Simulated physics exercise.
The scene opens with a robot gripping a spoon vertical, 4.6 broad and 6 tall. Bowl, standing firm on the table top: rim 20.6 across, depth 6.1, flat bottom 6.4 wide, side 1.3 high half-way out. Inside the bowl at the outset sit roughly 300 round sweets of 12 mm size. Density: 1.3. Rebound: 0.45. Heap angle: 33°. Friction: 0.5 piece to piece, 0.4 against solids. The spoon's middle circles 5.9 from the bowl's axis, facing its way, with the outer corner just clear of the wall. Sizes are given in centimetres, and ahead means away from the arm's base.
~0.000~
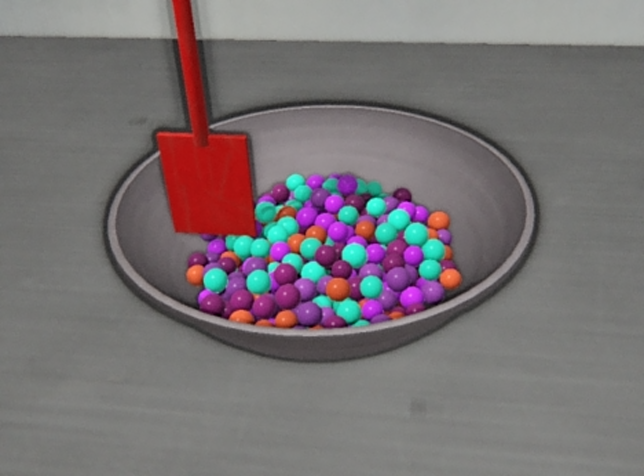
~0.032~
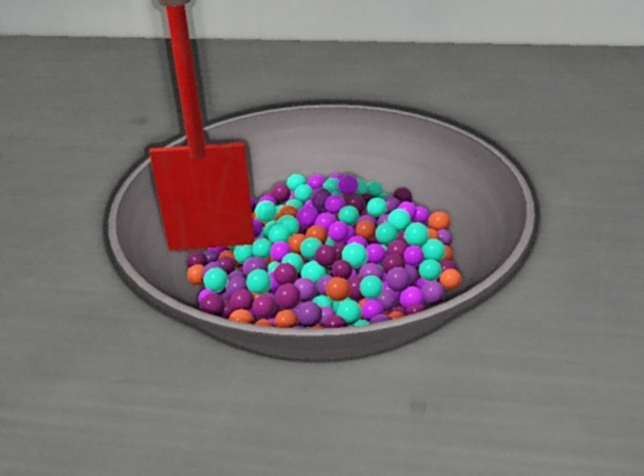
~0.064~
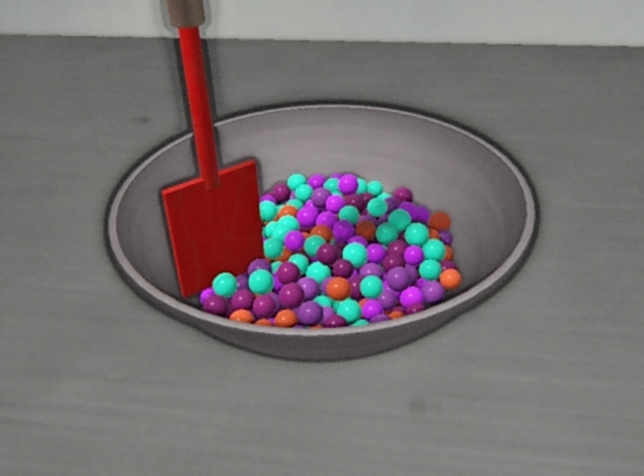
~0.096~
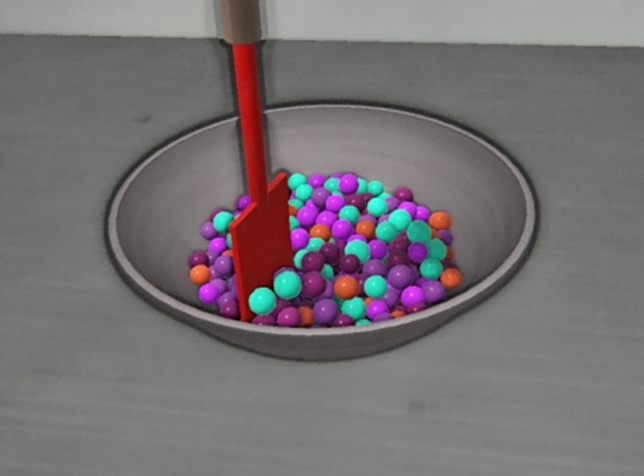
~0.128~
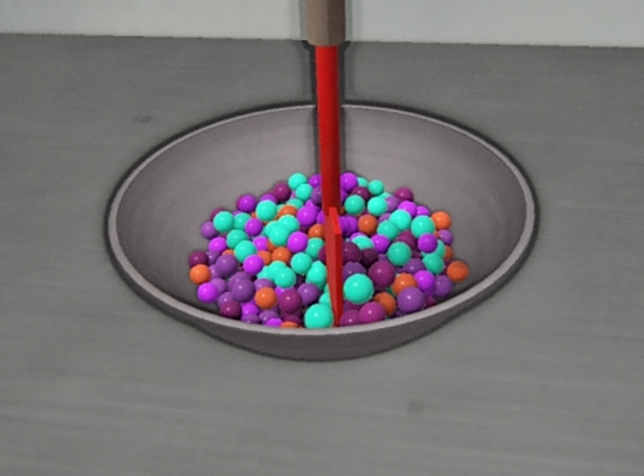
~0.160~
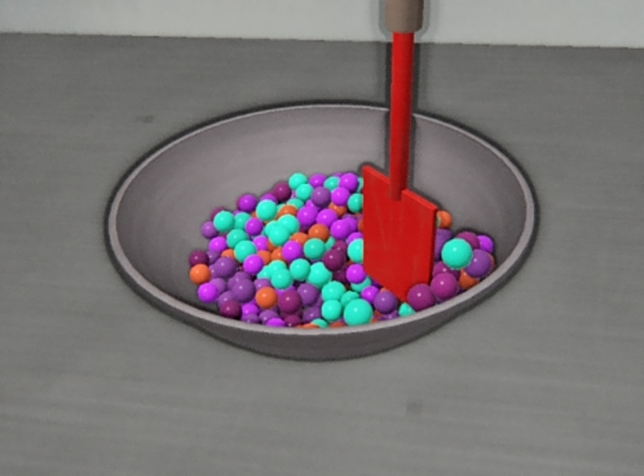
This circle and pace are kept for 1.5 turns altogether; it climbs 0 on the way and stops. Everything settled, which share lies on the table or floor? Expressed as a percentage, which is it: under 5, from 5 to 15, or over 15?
The percentage is over 15.
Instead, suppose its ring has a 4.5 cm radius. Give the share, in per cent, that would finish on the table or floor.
Roughly 45 percent, I'd expect.
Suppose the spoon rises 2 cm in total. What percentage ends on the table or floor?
Roughly 10 per cent.
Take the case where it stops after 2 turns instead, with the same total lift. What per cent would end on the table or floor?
Estimate: Near 35 %.
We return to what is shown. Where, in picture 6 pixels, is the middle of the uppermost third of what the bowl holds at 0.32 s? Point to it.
(275, 177), roughly.
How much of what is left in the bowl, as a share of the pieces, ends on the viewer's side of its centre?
Some 45 per cent.
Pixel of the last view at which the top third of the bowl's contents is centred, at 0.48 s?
I'd point to about (309, 278).
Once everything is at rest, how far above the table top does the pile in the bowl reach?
I'd guess close to 5.0 centimetres.
By 0.32 s, 290° round, highest piece 10 above the table; 272 in the bowl, 4 on the table or floor, 20 in flight or on the tool.
By 0.48 s, 84° round, highest piece 12 above the table; 233 in the bowl, 36 on the table or floor, 27 in flight or on the tool.
By 0.76 s, 180° round, highest piece 6 above the table; 213 in the bowl, 83 on the table or floor.
By 1.46 s, 180° round, highest piece 5 above the table; 213 in the bowl, 83 on the table or floor.
Final count, 213 in the bowl, 83 on the table or floor. That is 28 % on the table or floor.
